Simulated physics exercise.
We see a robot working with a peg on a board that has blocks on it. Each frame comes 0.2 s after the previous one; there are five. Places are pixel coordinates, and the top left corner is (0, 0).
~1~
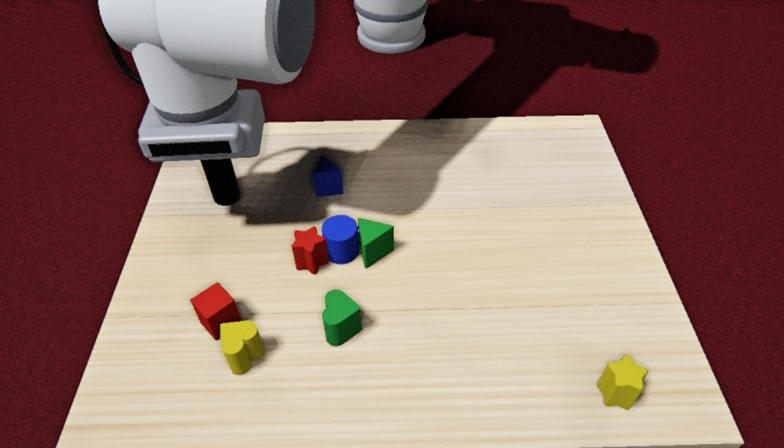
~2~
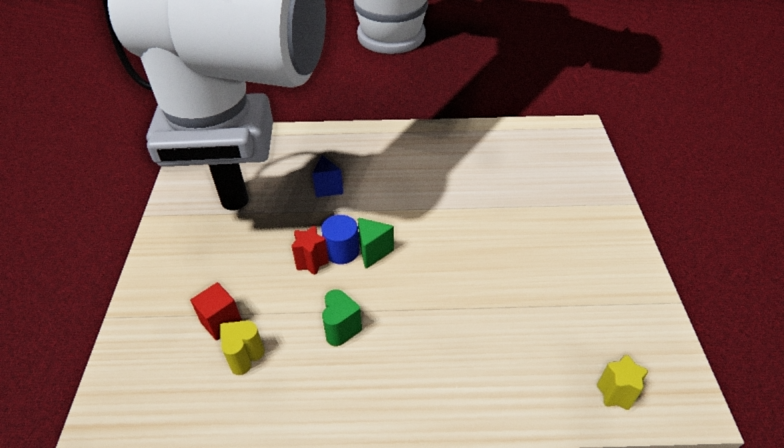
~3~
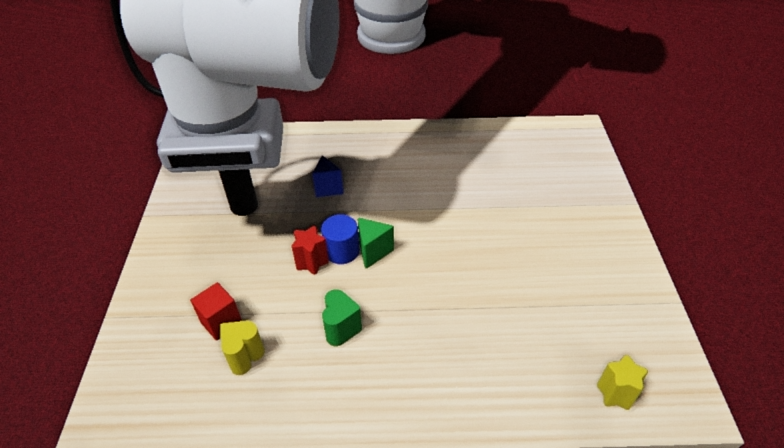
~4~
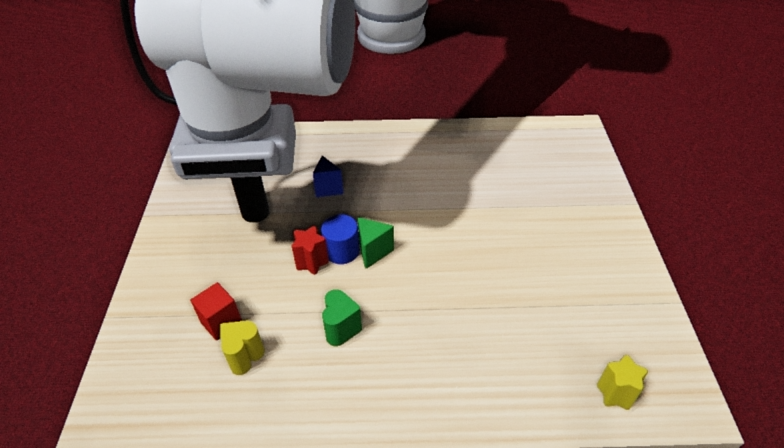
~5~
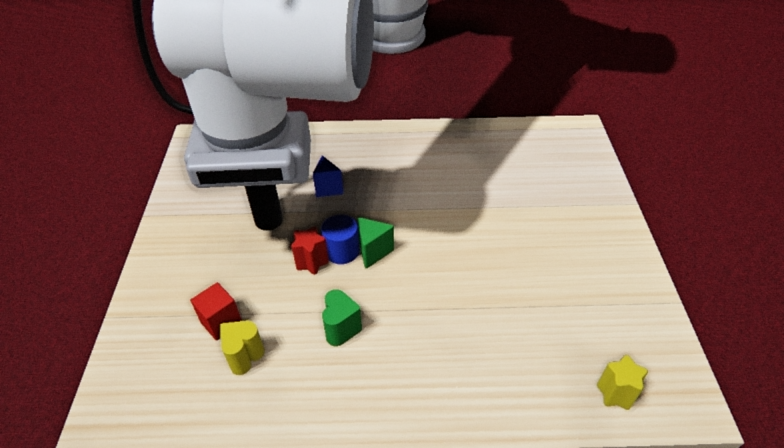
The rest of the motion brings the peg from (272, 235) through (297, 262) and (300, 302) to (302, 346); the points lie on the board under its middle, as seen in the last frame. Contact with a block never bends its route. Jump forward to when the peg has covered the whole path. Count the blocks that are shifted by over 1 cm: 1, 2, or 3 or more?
The answer is a single block.
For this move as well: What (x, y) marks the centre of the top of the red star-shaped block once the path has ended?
I expect it at (323, 260).
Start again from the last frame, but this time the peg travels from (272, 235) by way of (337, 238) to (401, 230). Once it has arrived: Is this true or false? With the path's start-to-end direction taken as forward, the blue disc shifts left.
False - the claim does not hold.
On the path given first. One third of the way, peg at (295, 249); red star-shaped block at (322, 249), turned 20° anticlockwise.
Two thirds of the way, peg at (297, 288); red star-shaped block at (323, 260), turned 100° anticlockwise.
At the end, peg at (299, 333); red star-shaped block at (323, 260), turned 100° anticlockwise; green heart in place.
